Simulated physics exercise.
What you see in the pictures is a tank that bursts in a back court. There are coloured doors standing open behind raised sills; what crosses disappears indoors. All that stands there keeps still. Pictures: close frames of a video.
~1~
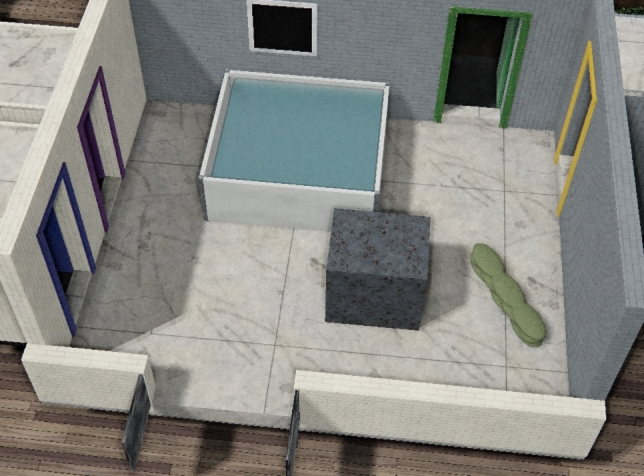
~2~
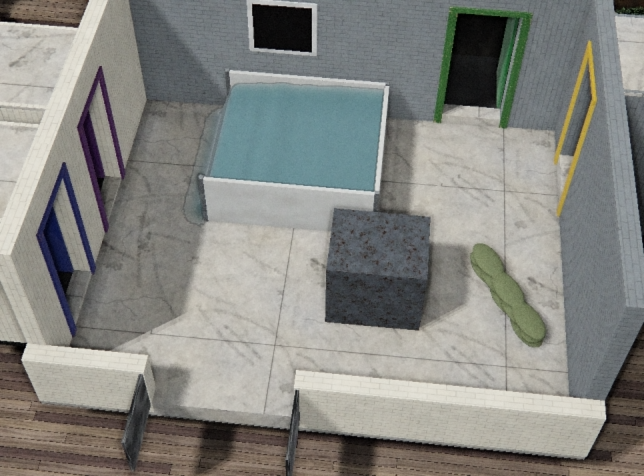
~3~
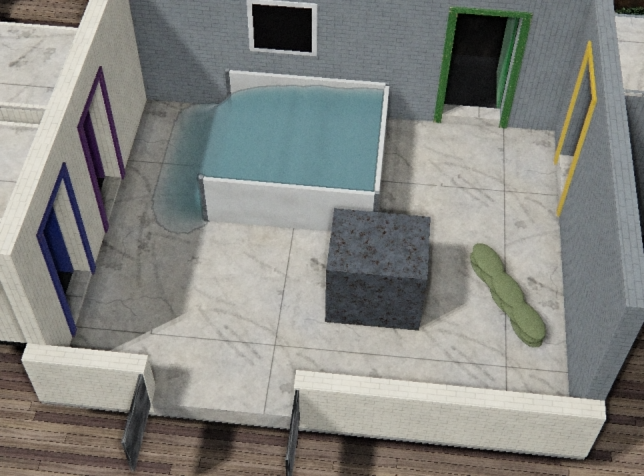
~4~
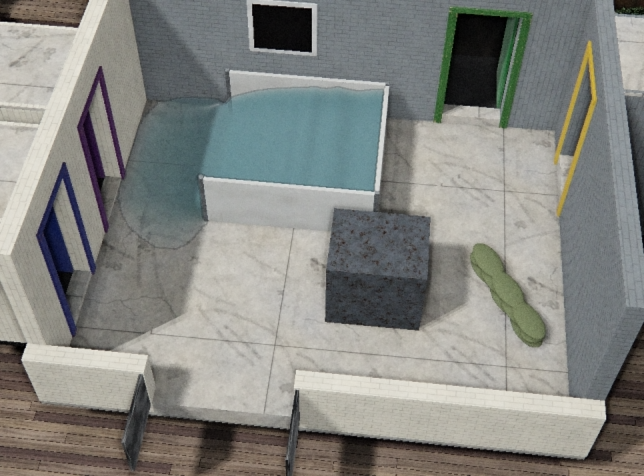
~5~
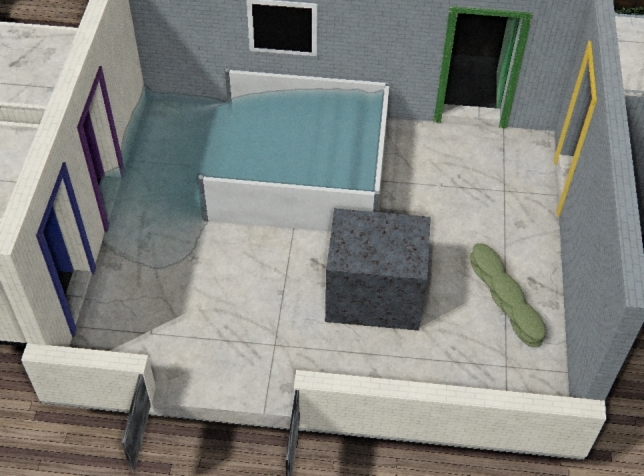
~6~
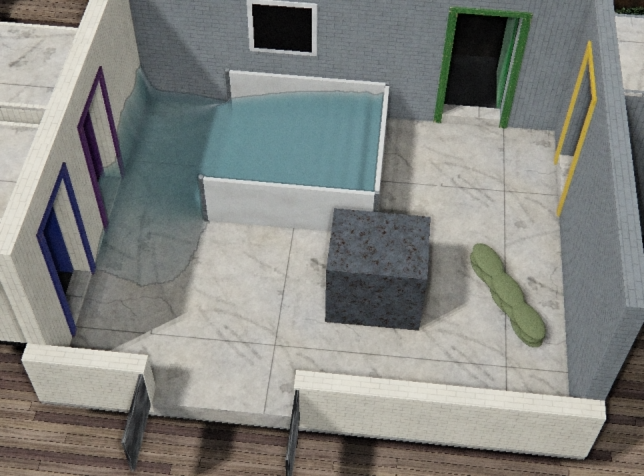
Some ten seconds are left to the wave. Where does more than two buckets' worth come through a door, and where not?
One by one: The purple door is going to overshoot the allowance; the blue door is going to overshoot the allowance; the green door is going to stay inside the allowance; the yellow door is going to stay inside the allowance.
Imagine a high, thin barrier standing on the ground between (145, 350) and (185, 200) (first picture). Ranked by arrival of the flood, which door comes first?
It turns out to be the purple door.
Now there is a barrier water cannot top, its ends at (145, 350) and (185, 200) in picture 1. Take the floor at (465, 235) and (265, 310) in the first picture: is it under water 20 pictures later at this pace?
Result, in order: Bone-dry / swamped.
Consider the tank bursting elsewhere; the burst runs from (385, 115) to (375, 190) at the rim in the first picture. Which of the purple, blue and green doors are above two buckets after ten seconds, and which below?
Taking them in turn, the purple door crosses the line, the blue door crosses the line, the green door crosses the line.
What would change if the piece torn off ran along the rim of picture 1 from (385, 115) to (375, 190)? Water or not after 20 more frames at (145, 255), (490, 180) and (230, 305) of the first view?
The first point is spared, the second soaked, the third spared.
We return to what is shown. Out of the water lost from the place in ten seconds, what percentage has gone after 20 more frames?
Roughly 50 percent.
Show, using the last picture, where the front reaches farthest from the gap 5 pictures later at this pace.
I'd say around (61, 377).
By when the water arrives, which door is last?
That would be the yellow door.
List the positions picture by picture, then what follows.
The first frame shows still water in the open tank at (298, 133).
In the second frame, the front is at a hidden place, out from the gap at (220, 152).
In the third frame, water pours out at (220, 153) and has run to (171, 226).
In the fourth frame, the front is at (141, 230), out from the gap at (220, 155).
In the fifth frame, water pours out at (220, 155) and has run to (105, 237).
In the sixth frame, the front is at (96, 264), out from the gap at (220, 155).
A moment on, water covers 20 % of the floor; the purple door far over two buckets in, the blue door wet at the sill, nothing in, the green door not reached, the yellow door not reached.
Next, water covers 30 % of the floor; the purple door far over two buckets in, the blue door under two buckets in, the green door not reached, the yellow door not reached.
Then, water covers 50 % of the floor; the purple door far over two buckets in, the blue door over two buckets in, the green door wet at the sill, nothing in, the yellow door wet at the sill, nothing in.
Later, water covers 75 % of the floor; the purple door far over two buckets in, the blue door far over two buckets in, the green door wet at the sill, nothing in, the yellow door wet at the sill, nothing in.
In the end, water covers 95 % of the floor; the purple door far over two buckets in, the blue door far over two buckets in, the green door wet at the sill, nothing in, the yellow door wet at the sill, nothing in.
